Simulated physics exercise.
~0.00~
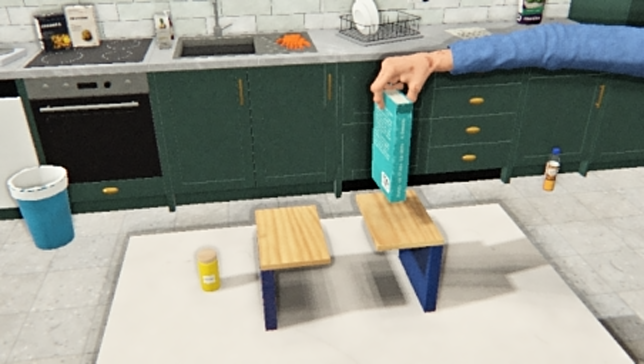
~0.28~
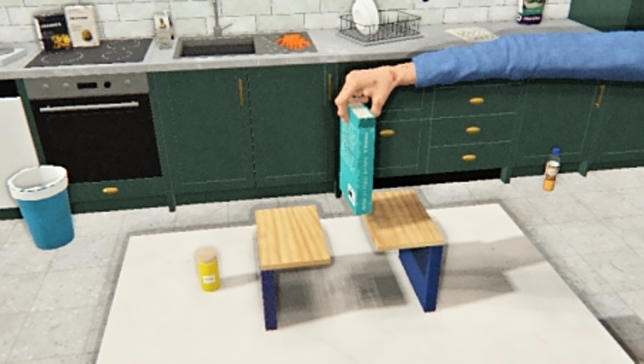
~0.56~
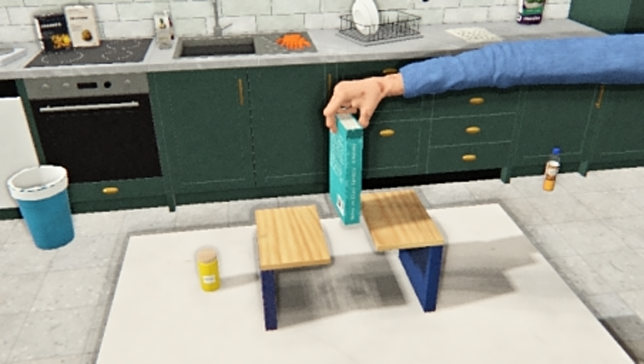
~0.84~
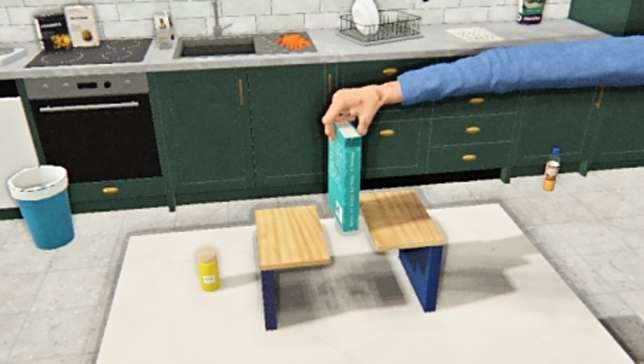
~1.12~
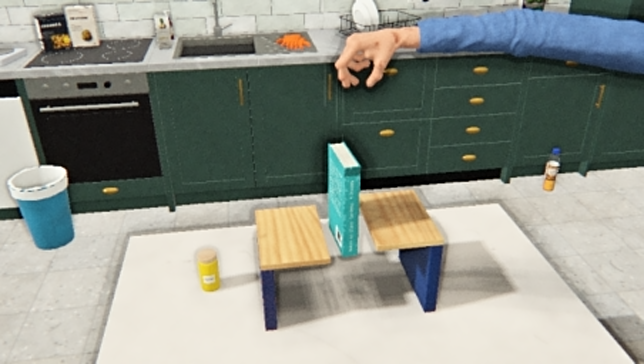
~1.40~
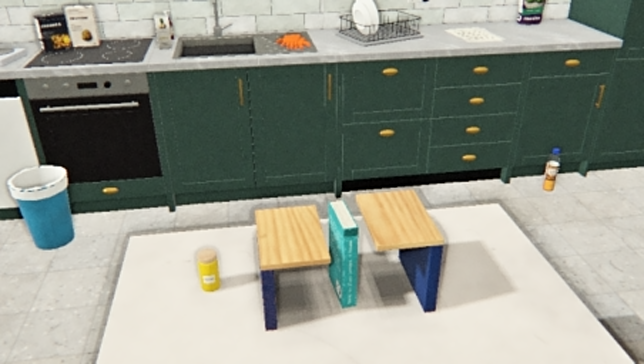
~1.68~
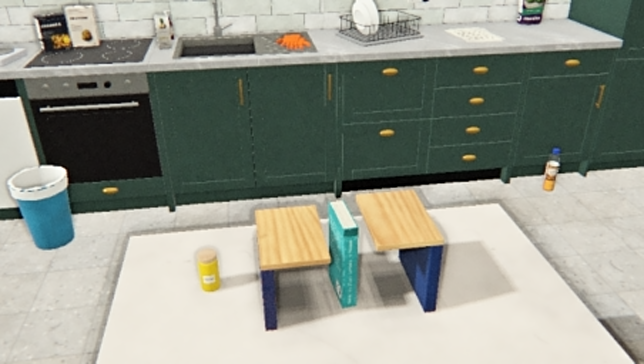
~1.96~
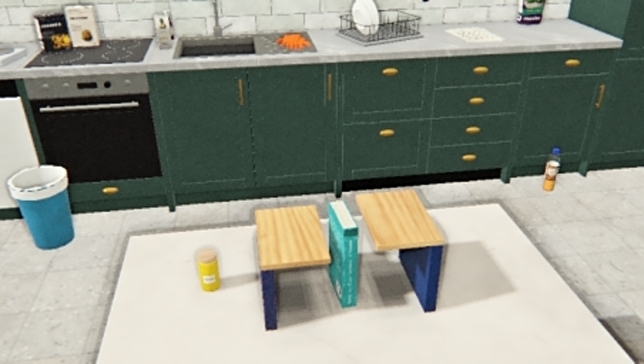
A hand lowering an upright turquoise book between two wooden-topped supports and releasing it, the book dropping through the gap onto the table.
